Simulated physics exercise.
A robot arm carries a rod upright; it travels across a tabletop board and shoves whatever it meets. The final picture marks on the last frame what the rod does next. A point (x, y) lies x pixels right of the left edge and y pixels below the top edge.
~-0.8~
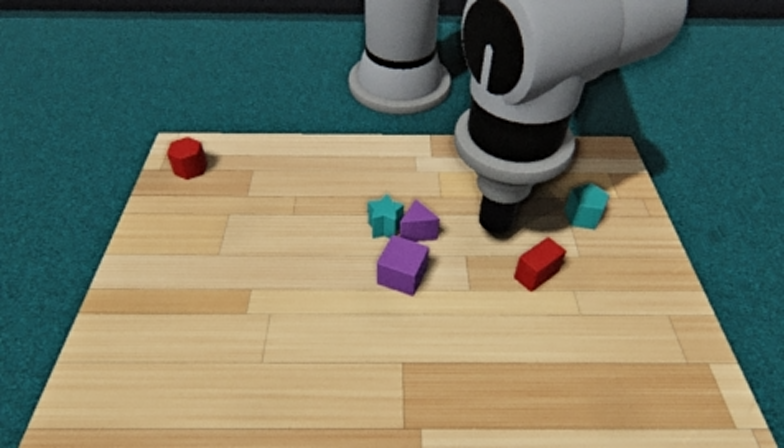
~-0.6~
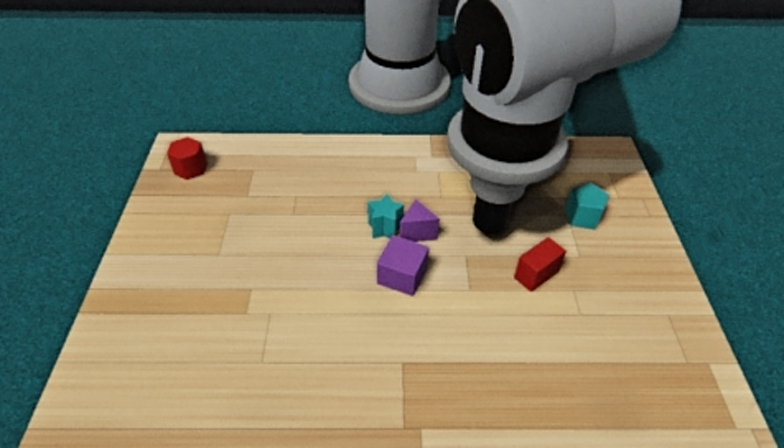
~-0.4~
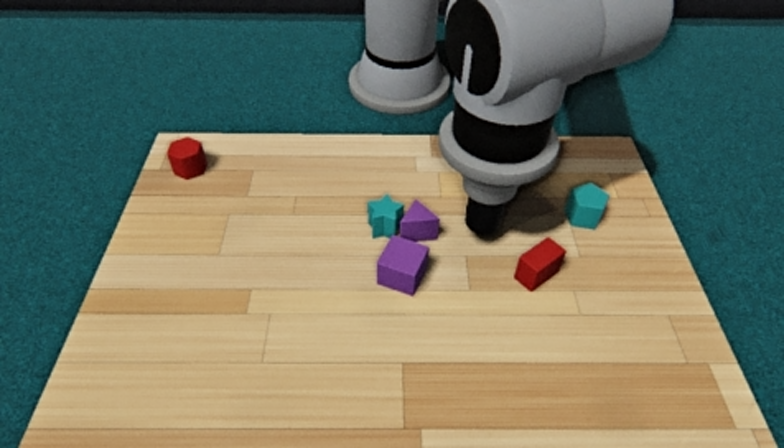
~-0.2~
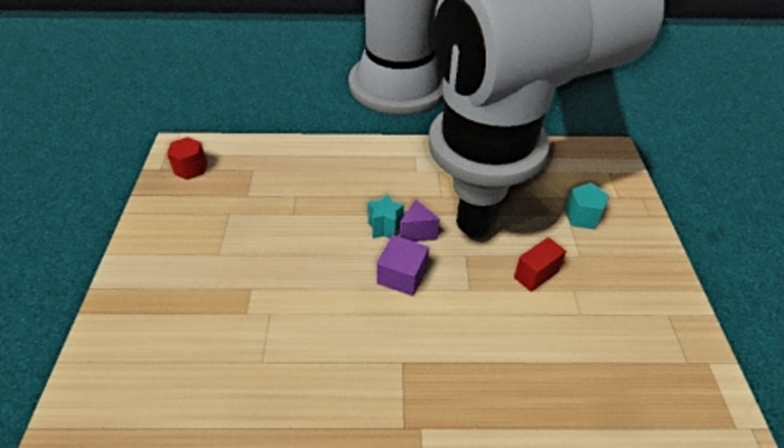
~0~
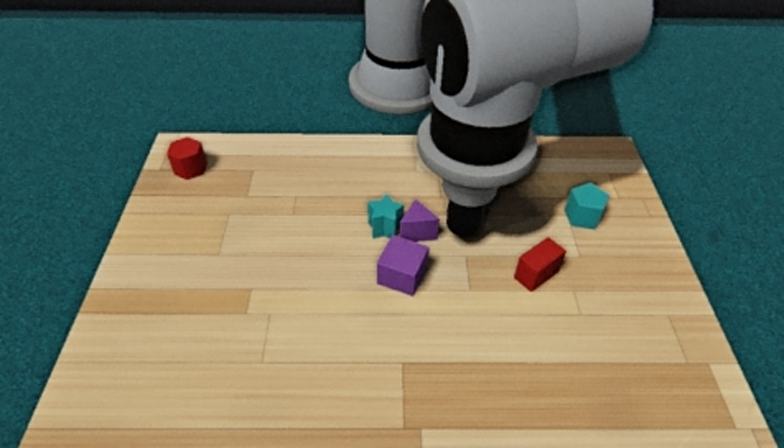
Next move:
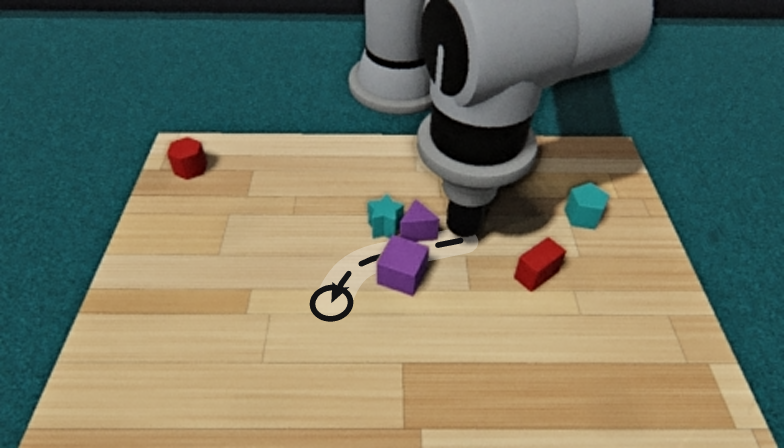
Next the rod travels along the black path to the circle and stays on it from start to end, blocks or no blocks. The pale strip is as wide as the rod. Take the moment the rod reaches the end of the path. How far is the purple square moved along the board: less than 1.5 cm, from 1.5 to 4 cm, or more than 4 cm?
Band: 1.5 to 4 cm.
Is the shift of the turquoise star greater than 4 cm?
Going by the path, no.
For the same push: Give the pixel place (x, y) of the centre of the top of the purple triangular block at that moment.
The spot you're after is about (356, 218) in the image.
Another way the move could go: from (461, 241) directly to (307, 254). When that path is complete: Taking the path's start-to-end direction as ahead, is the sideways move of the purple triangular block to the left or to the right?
That's a shift to the right.
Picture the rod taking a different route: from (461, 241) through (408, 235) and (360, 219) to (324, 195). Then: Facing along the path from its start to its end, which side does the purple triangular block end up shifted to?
Off to the left side.
Drawn move, from (461, 241) by way of (411, 251) and (361, 264) to (332, 303).
The first path, step by step. One third of the way, rod (411, 235); turquoise star (363, 197), turned 40° clockwise; purple square (399, 257); purple triangular block (381, 213), turned 35° clockwise.
Two thirds of the way, rod (359, 249); turquoise star (359, 193), turned 70° clockwise; purple square (387, 267), turned 45° anticlockwise; purple triangular block (356, 218), turned 95° clockwise.
At the end, rod (330, 288); turquoise star (359, 193), turned 70° clockwise; purple square (385, 271), turned 70° anticlockwise; purple triangular block (356, 218), turned 95° clockwise; red rectangle still.
